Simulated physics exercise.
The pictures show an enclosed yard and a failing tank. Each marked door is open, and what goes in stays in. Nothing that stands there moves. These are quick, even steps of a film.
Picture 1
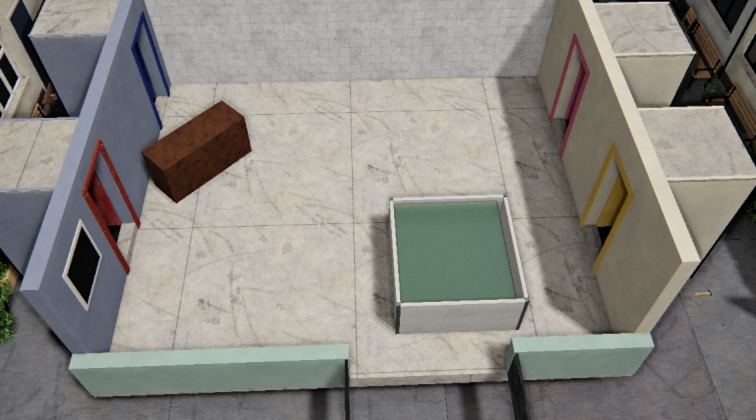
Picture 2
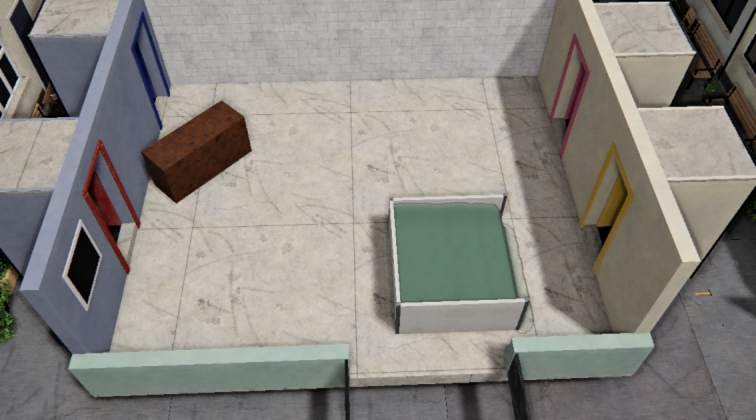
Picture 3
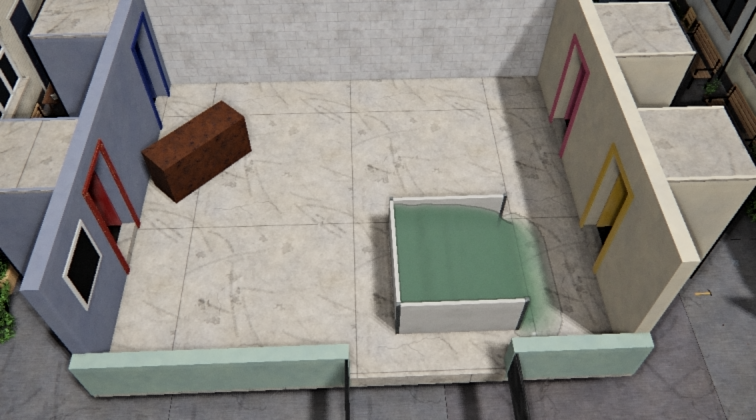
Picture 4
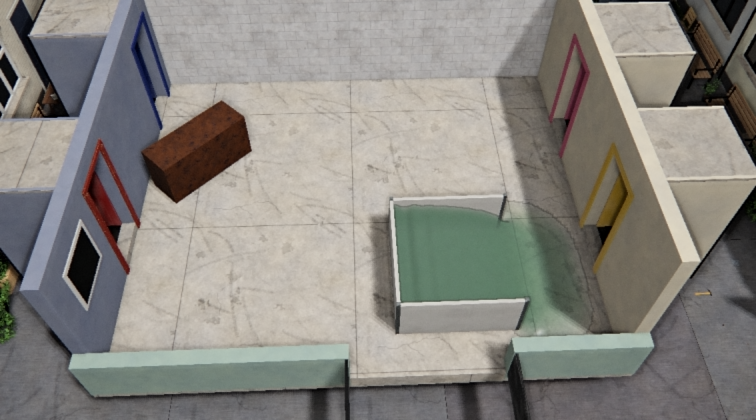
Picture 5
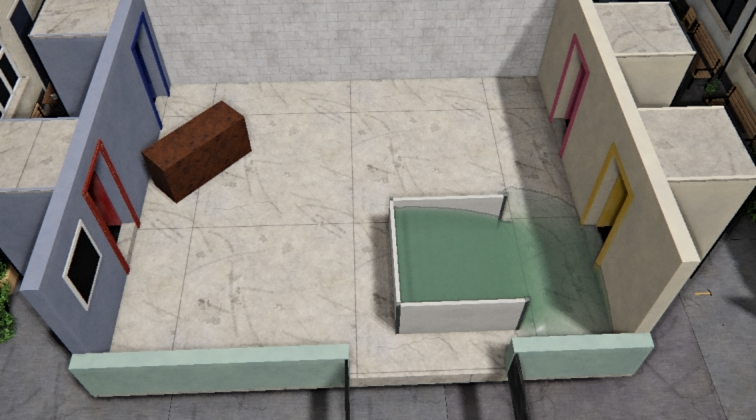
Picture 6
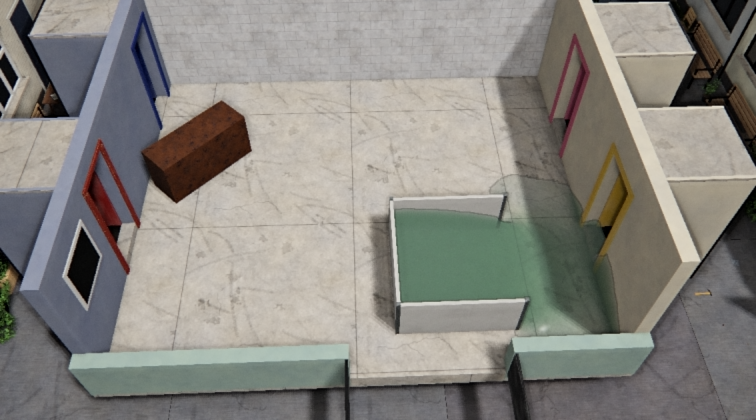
Green water sits still in a square, white-walled tank in an enclosed yard, until the tank's right side opens. The water pours out to the right in a curved sheet, spreads across the pale tiled floor and reaches the cream wall by the yellow door, thinning as the level inside drops.
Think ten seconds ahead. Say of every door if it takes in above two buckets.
One by one: The blue door floods; the pink door holds within the limit; the yellow door floods; the red door holds within the limit.
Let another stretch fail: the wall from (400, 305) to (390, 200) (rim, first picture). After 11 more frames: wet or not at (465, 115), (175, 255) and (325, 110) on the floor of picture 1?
In that order: Clear, covered, not flooded.
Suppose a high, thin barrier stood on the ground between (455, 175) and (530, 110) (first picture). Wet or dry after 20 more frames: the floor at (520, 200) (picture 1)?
There: Wet.
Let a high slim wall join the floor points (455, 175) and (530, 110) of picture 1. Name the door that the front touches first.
First comes the yellow door.
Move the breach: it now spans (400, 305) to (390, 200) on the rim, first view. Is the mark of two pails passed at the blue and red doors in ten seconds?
The blue one keeps below it, the red one passes that mark.
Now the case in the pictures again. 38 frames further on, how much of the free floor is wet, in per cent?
Close to 60 %.
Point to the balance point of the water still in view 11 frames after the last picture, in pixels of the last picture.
Near (526, 265).
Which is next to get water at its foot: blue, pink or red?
It is the pink one.
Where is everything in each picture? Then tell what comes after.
The first picture shows the tank at (455, 250) is whole and still.
In the second picture, water pours out at (507, 267) and has run to a hidden place.
In the third picture, the front is at (519, 219), out from the gap at (507, 267).
In the fourth picture, the front is at (536, 211), out from the gap at (507, 268).
In the fifth picture, the front is at (555, 200), out from the gap at (507, 269).
In the sixth picture, water pours out at (507, 269) and has run to (571, 190).
A moment on, water covers 15 % of the floor; the blue door not reached, the pink door wet at the sill, nothing in, the yellow door far over two buckets in, the red door not reached.
Next, water covers 20 % of the floor; the blue door not reached, the pink door wet at the sill, nothing in, the yellow door far over two buckets in, the red door not reached.
Then, water covers 40 % of the floor; the blue door not reached, the pink door wet at the sill, nothing in, the yellow door far over two buckets in, the red door not reached.
Later, water covers 60 % of the floor; the blue door not reached, the pink door wet at the sill, nothing in, the yellow door far over two buckets in, the red door wet at the sill, nothing in.
In the end, water covers 85 % of the floor; the blue door over two buckets in, the pink door wet at the sill, nothing in, the yellow door far over two buckets in, the red door wet at the sill, nothing in.
